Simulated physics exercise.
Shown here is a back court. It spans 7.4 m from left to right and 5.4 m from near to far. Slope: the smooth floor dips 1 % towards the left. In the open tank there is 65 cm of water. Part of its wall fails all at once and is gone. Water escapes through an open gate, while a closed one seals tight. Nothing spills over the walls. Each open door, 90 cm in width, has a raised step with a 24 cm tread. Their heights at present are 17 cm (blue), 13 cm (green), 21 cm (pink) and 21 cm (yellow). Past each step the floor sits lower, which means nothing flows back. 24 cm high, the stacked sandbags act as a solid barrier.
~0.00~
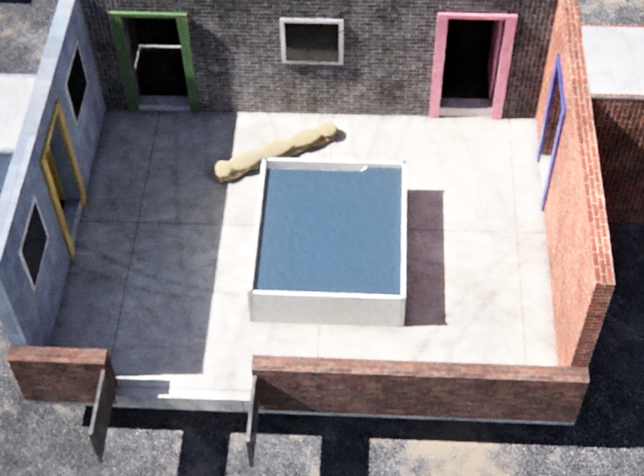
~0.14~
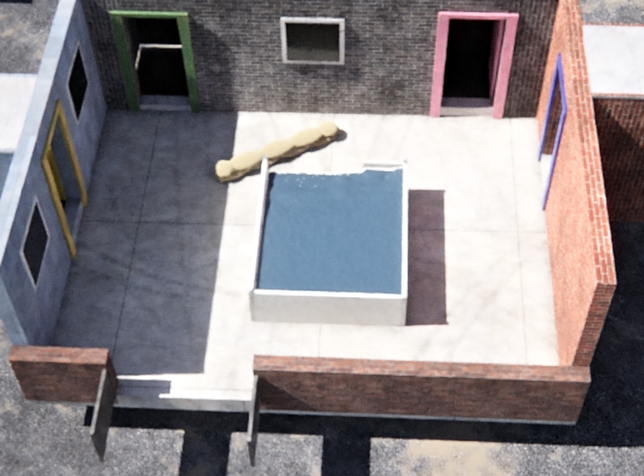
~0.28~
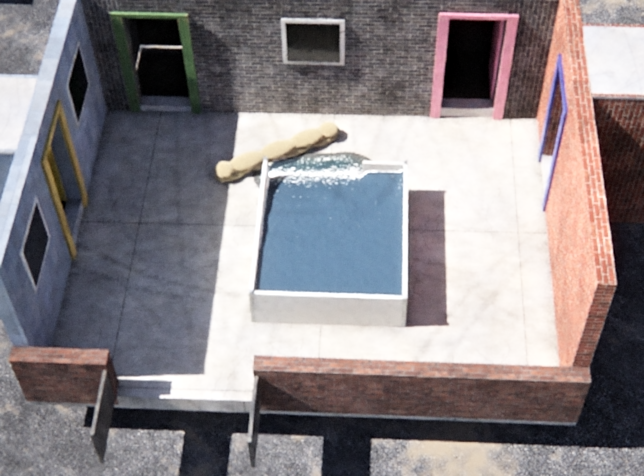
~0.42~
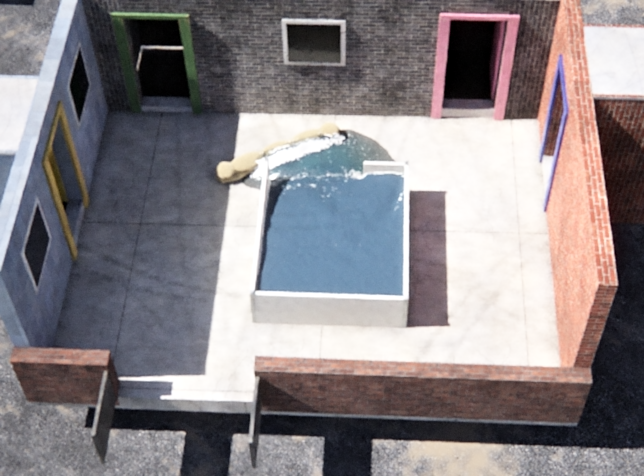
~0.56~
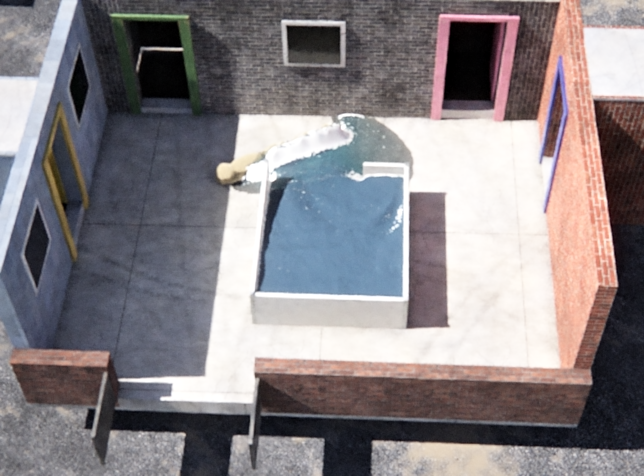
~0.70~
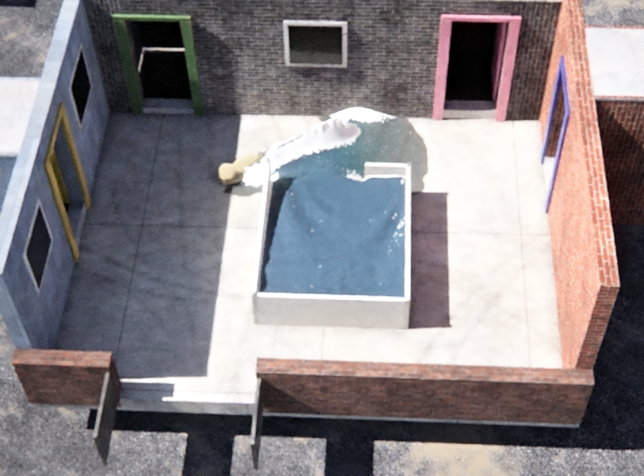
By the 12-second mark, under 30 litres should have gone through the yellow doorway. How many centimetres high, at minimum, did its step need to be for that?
It needed to be about 7 cm high.
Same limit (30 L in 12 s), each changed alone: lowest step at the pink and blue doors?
About 12.5 cm at pink and about 18 cm at blue.
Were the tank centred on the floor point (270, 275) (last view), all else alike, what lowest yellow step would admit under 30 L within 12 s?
Then roughly 8.0 cm.
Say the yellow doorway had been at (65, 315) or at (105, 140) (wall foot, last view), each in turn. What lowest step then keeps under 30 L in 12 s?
Minimums: Roughly 9.0 cm and 15 cm.
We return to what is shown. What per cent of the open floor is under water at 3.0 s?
60 %.
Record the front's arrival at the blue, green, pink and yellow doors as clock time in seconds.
Front arrival: Blue 2.0 seconds, green 1.8 seconds, pink 1.2 seconds, yellow 2.6 seconds.
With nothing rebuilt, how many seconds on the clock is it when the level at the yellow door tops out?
10.0 s.
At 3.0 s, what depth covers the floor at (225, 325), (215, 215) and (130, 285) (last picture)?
About 1, 5 and 2 cm.
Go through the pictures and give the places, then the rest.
Still water, 65 cm deep, in the open tank at (330, 228); the yellow door at (65, 188) is dry, in the first frame.
The front is at a hidden place, 0.3 m from the gap on the far side; 0.4 m2 of floor is wet, 65 cm left at the back, in the second frame.
The front is at (341, 156), 0.8 m from the gap on the far side; 1.2 m2 of floor is wet, 65 cm left at the back, in the third frame.
The gap is on the far side, the front 1.3 m out at (347, 133); the back of the open tank holds 65 cm, in the fourth frame.
Water pours out on the far side and has run 1.7 m, to (337, 118); about 10 cm deep outside, 66 cm at the back, in the fifth frame.
Water pours out on the far side and has run 1.8 m, to (398, 120); about 11 cm deep outside, 64 cm at the back; 2.5 m in a straight line remain to the yellow door at (69, 191), in the sixth frame.
After 1.4 s water covers 20 % of the floor, deepest (52 cm) near (292, 162); it has not reached the yellow door.
After 3.0 s water covers 60 % of the floor, deepest (37 cm) near (530, 135); 6 cm at the yellow door, 0 litres in over its 21 cm step.
After 12.0 s water covers 95 % of the floor, deepest (18 cm) near (107, 127); 8 cm at the yellow door, 0 litres in over its 21 cm step.
At the yellow door as built, the water arrived by 2.6 s and peaked near 14 cm at 10.0 s.
Run again over the same 12 s with other heights there, 43 litres in over 6 cm, 19 litres over 8 cm. The limit of 30 litres is kept from about 7 cm up.
